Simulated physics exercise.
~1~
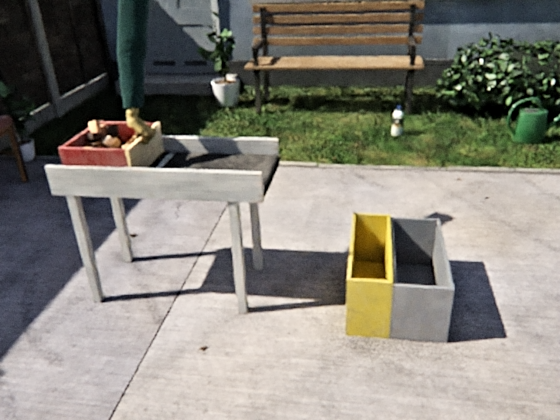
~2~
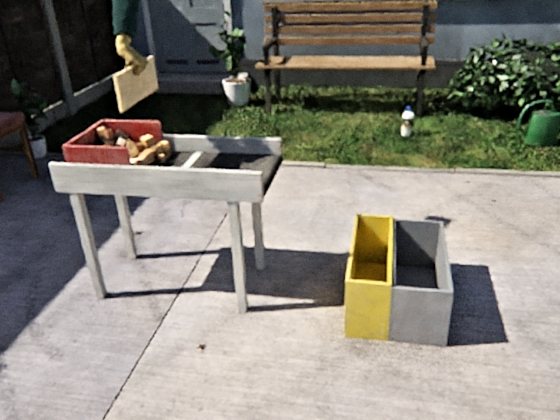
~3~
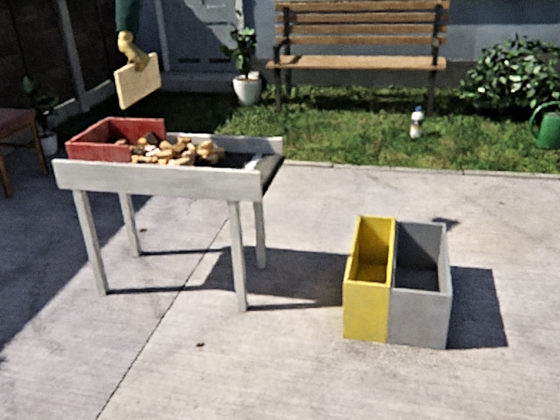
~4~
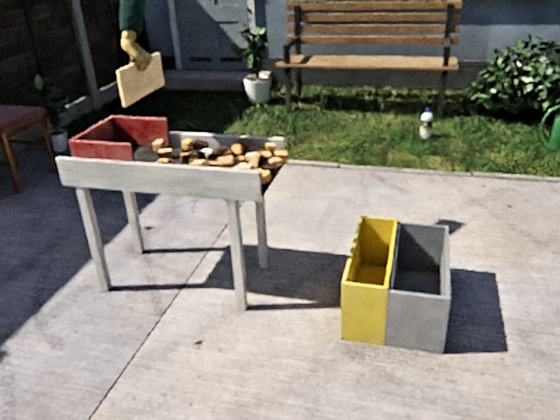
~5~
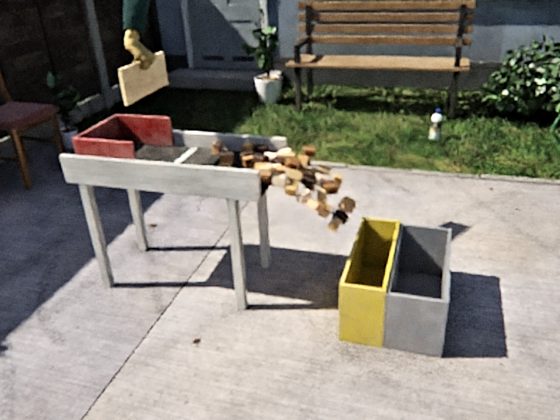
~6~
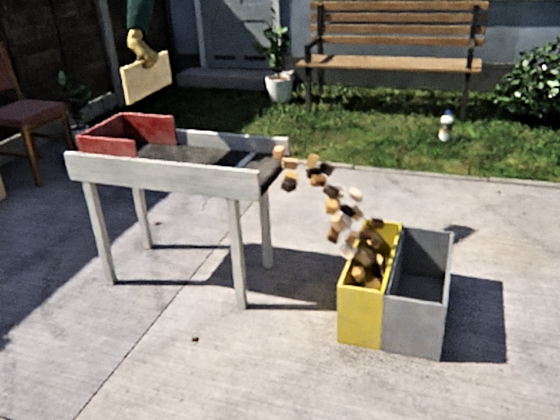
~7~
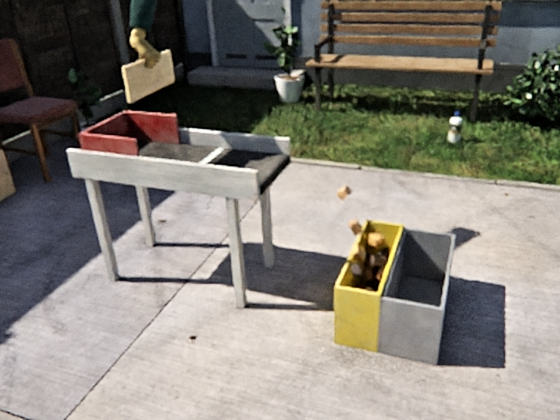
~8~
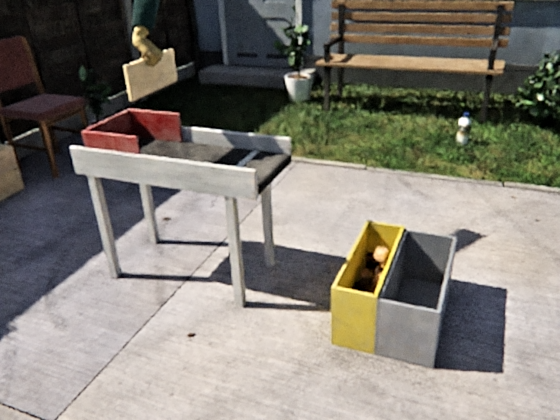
Wooden blocks ride right along the belt, spill off its end, and drop into the yellow bin.
